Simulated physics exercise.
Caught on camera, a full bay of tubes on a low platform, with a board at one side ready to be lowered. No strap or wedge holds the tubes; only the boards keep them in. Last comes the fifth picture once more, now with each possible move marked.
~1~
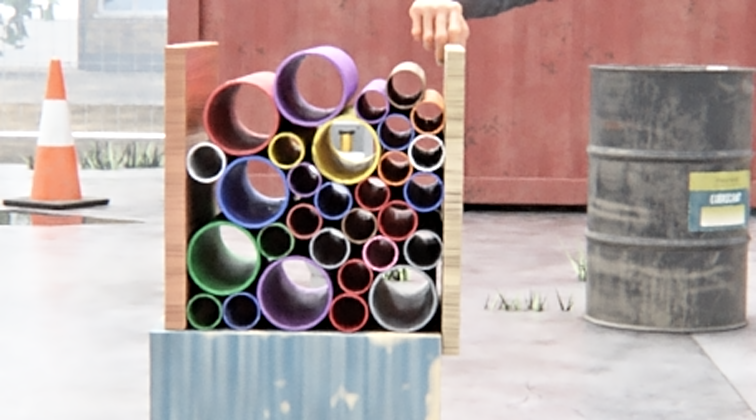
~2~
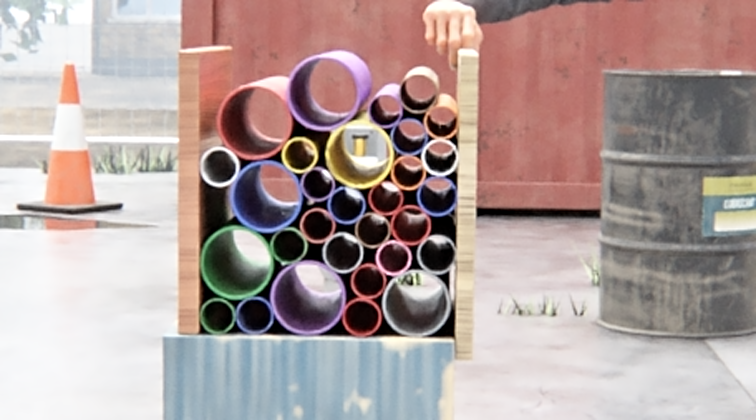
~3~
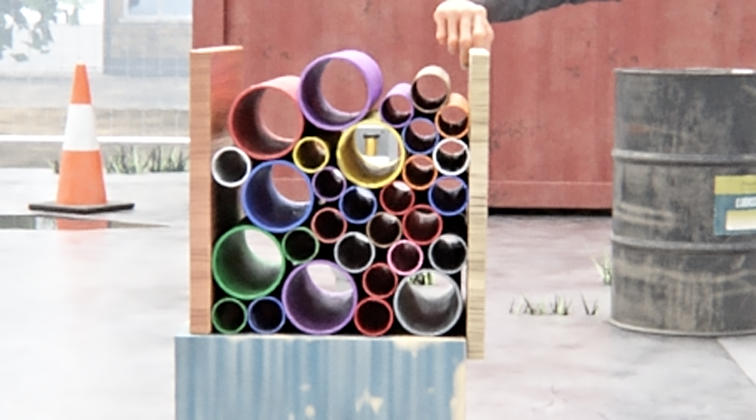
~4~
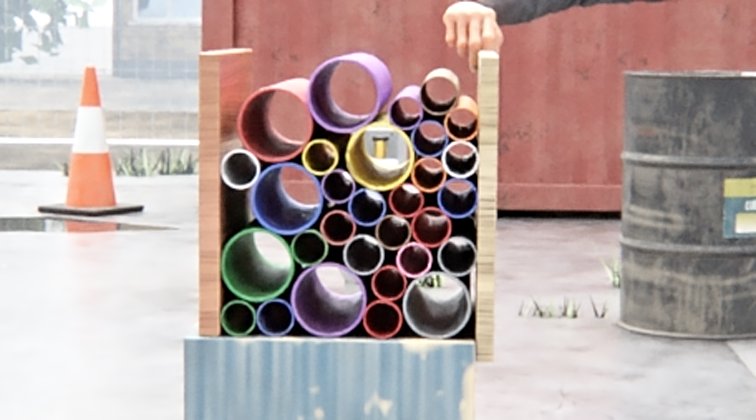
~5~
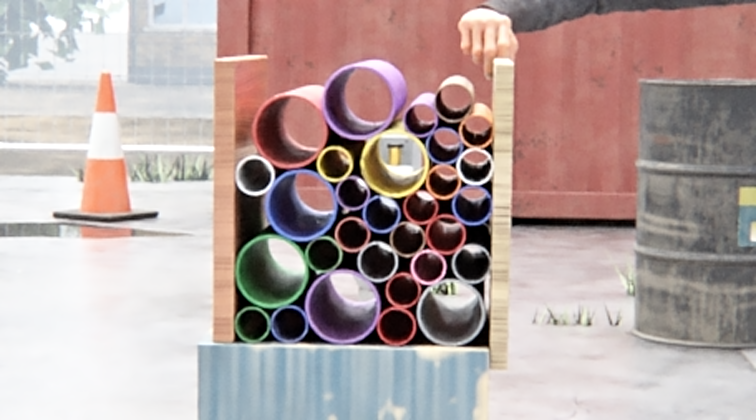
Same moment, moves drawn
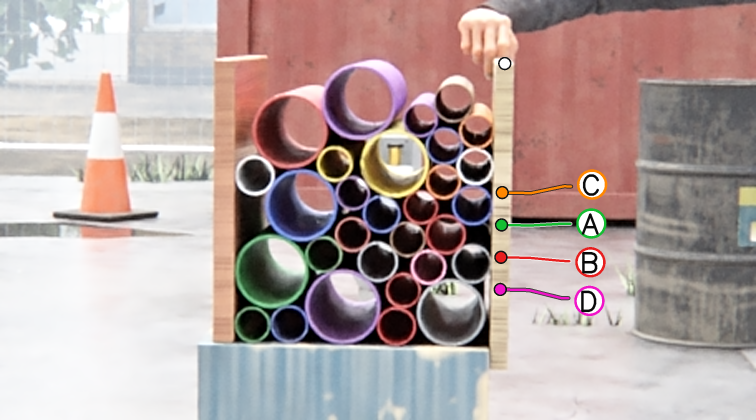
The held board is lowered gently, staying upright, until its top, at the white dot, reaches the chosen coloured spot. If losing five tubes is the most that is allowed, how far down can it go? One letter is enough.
The lowest mark that will do is A.
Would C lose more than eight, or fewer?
At C, fewer than eight.
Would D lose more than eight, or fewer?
At D, more than eight.
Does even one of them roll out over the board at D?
At D: Yes.
On the marked copy, A at (502, 225); B at (501, 258); C at (502, 192); D at (500, 290); the white dot at (505, 64).
Following A. Soon after the start, top of the board (495, 134).
Later, top of the board (493, 214).
In the end, top of the board (493, 224), five out over the board.
As for the rest, B more than five out over the board; C five out over the board; D more than five out over the board.
